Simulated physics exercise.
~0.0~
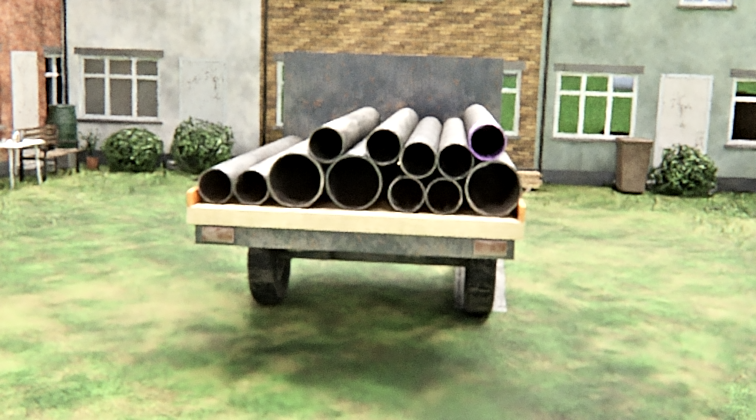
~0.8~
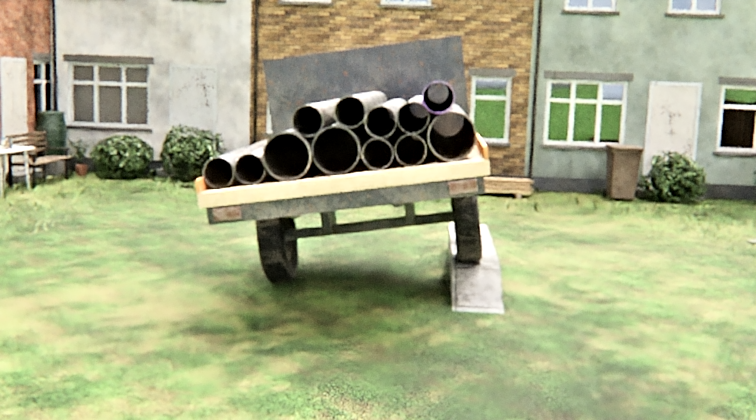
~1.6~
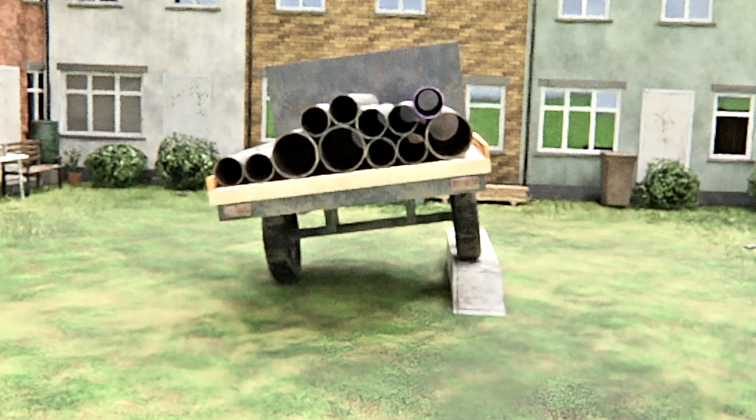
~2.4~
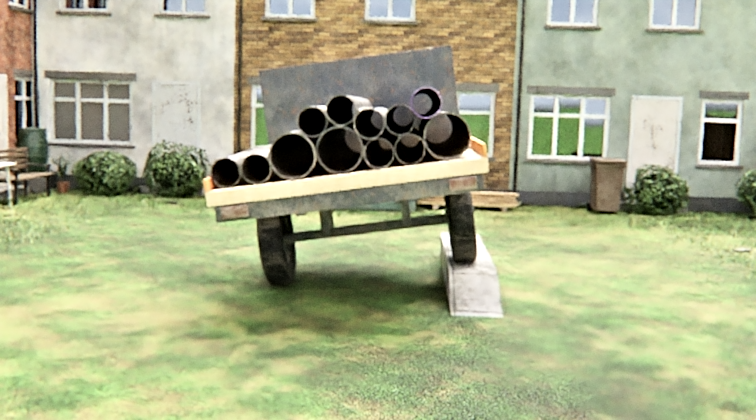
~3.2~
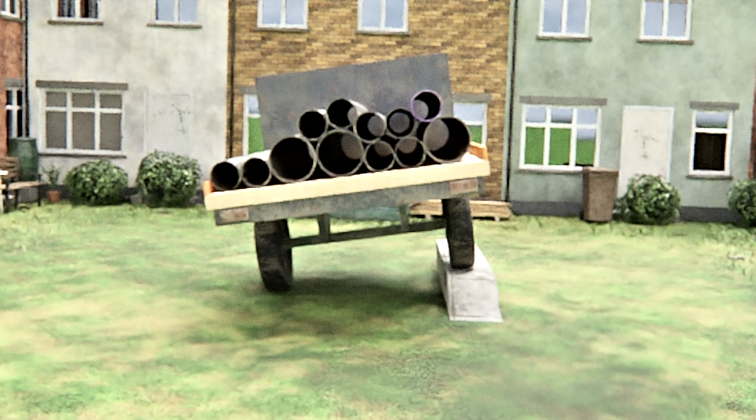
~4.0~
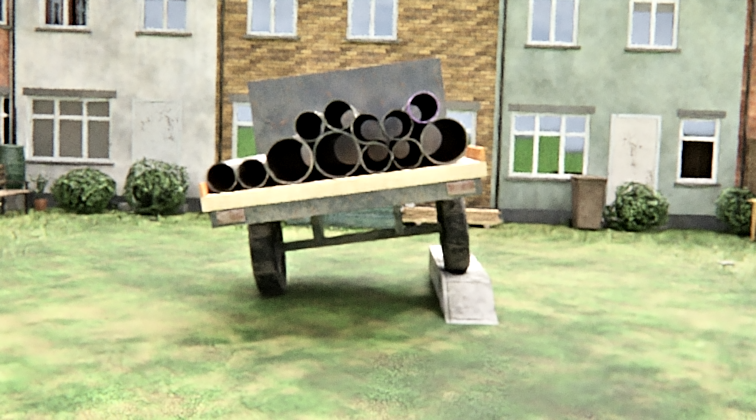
A flat trailer loaded with steel pipes, their open ends facing us, stands on grass in front of a row of houses. It creeps forward and its right wheel climbs a concrete ramp, tipping the deck down to the left. The stacked pipes shift a little, and the purple-rimmed one stays perched on top of others near the right side. The trailer halts with its wheel up on the ramp while the view drifts slightly sideways. At the end the deck is still tilted, and the purple pipe and the rest of the load remain aboard.
